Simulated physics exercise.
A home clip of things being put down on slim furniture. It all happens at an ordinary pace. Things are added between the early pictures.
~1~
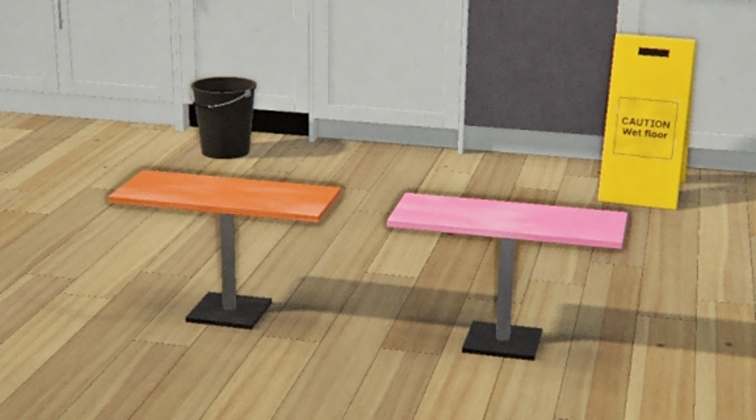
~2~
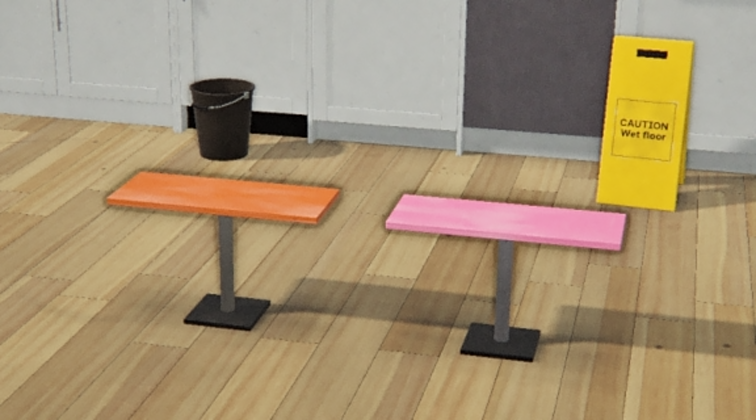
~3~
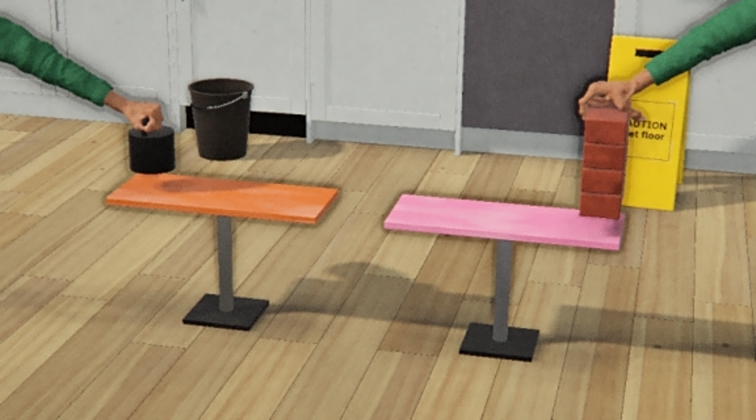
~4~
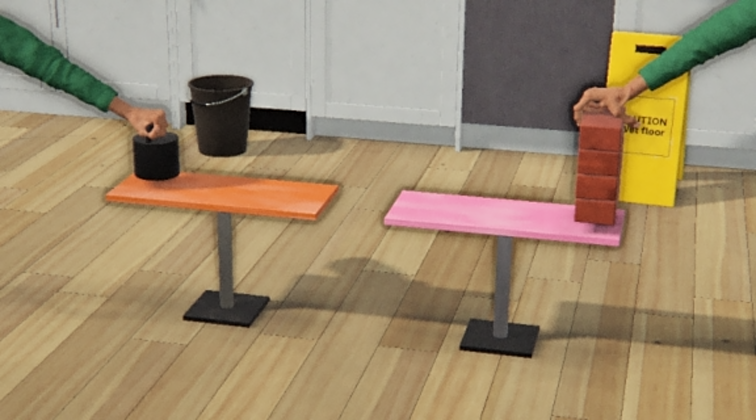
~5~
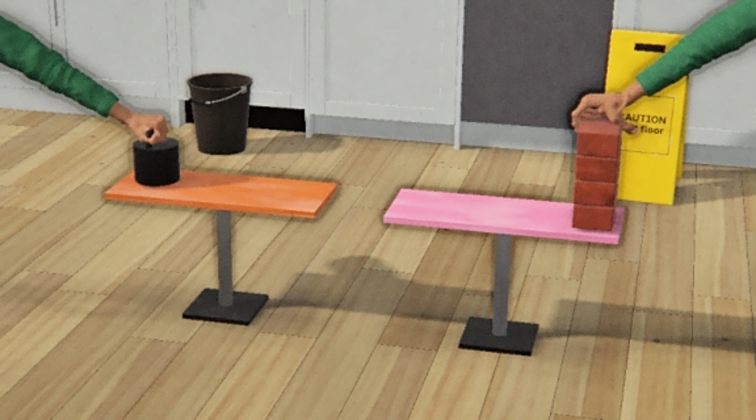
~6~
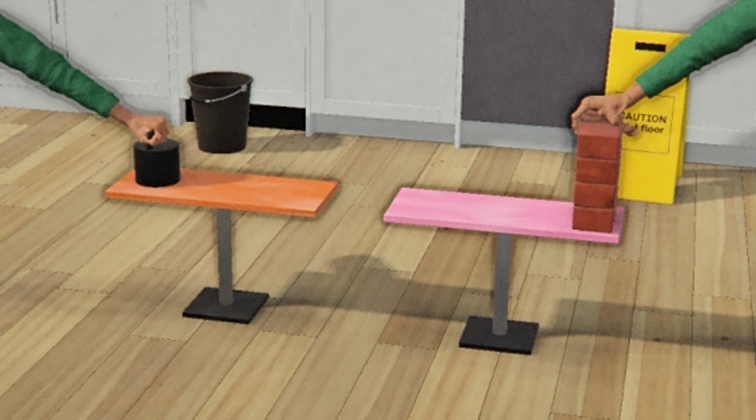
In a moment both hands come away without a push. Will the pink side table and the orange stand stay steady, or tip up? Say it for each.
As it turns out, the pink side table tips up and the orange stand tips up.
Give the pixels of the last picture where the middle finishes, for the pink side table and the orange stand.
About (643, 261), and the other about (111, 211).
Then, 0.38 s past the last view, pink side table leaning 13° off how it started near (538, 213); orange stand leaning 15° off how it started near (190, 183).
Then, 0.56 s past the last view, pink side table leaning 38° off how it started near (594, 228); orange stand leaning 45° off how it started near (133, 194).
Then, 0.70 s past the last view, pink side table leaning 62° off how it started near (643, 257); orange stand leaning 63° off how it started near (105, 207).
Finally, the pink side table goes over, near (643, 260); the orange stand goes over, near (111, 211).
